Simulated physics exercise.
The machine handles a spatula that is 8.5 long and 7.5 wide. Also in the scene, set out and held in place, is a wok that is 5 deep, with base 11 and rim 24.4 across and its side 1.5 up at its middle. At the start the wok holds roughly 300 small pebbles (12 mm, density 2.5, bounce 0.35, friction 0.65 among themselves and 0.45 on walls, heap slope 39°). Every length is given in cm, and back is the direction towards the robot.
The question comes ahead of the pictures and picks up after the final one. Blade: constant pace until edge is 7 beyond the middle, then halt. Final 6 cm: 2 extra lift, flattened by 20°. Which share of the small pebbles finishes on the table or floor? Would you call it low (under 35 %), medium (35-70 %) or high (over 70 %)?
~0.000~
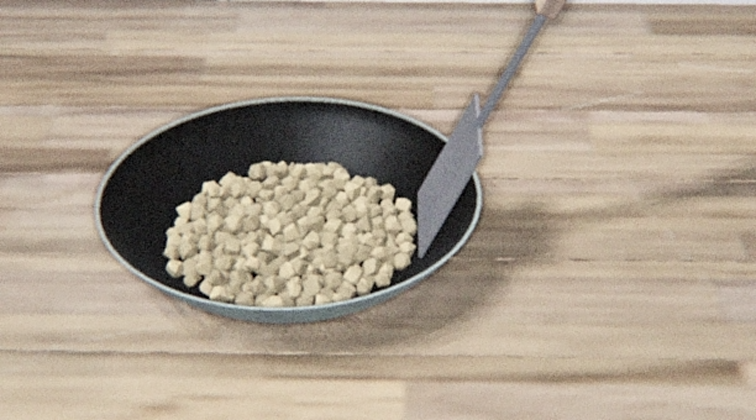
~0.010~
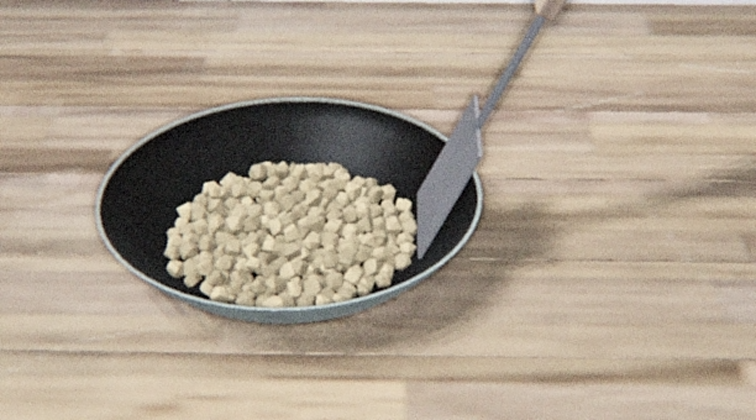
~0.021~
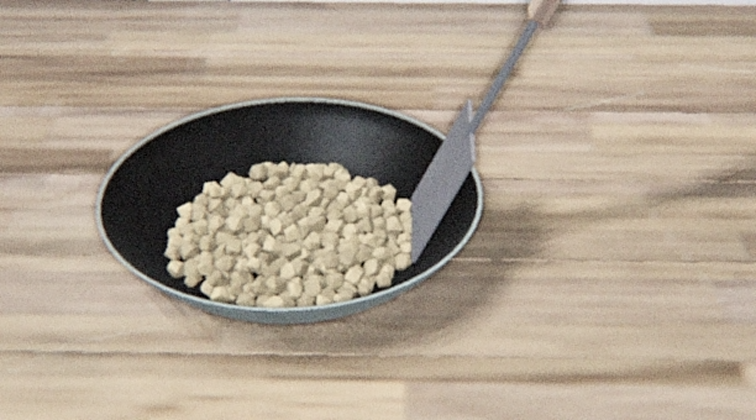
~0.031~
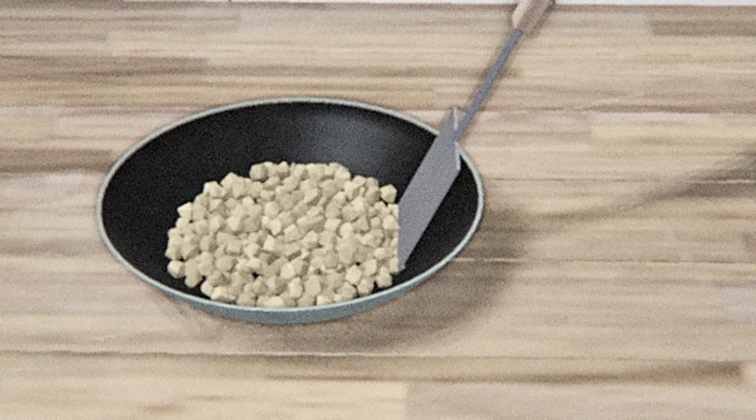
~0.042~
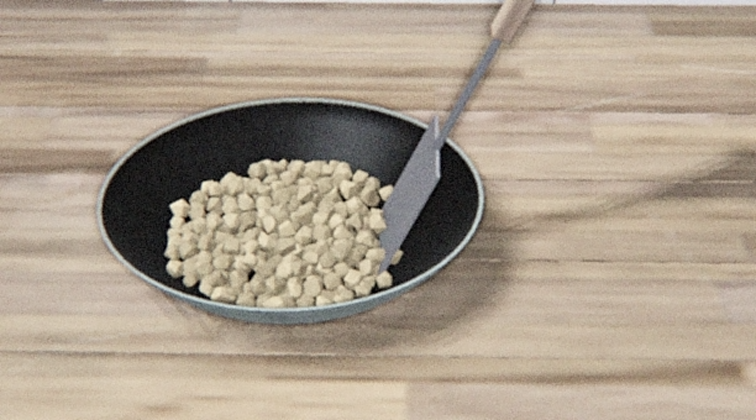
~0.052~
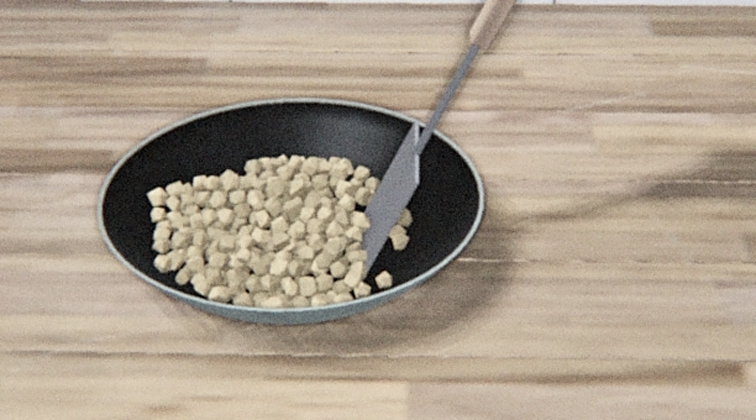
I would call it medium.
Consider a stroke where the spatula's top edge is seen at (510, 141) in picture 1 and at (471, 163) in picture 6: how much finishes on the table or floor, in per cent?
Off the vessel, on the table or floor: Some 20 percent.
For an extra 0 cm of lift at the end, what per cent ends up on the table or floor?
Close to 40 in a hundred.
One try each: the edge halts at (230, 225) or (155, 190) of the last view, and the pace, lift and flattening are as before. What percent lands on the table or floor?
Respectively some 15 and 55 percent end on the table or floor.
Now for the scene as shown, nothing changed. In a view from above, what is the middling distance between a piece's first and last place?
It comes out at about 12 cm.
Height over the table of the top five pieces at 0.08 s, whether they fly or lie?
I'd put it close to 7 cm.
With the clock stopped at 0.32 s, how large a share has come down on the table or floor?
Fraction noted: Close to 30 per cent.
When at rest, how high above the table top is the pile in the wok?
Peak at rest, approximately 5.5 centimetres.
After 0.08 s, sloping 65°, highest piece 9 above the table; 301 in the wok.
After 0.11 s, sloping 59°, highest piece 17 above the table; 289 in the wok, 12 on the blade or in flight.
After 0.32 s, sloping 45°, highest piece 45 above the table; 169 in the wok, 95 on the table or floor, 37 on the blade or in flight.
After 1.37 s, sloping 45°, highest piece 5 above the table; 168 in the wok, 133 on the table or floor.
In the end, 168 in the wok, 133 on the table or floor. That is 44 % on the table or floor.
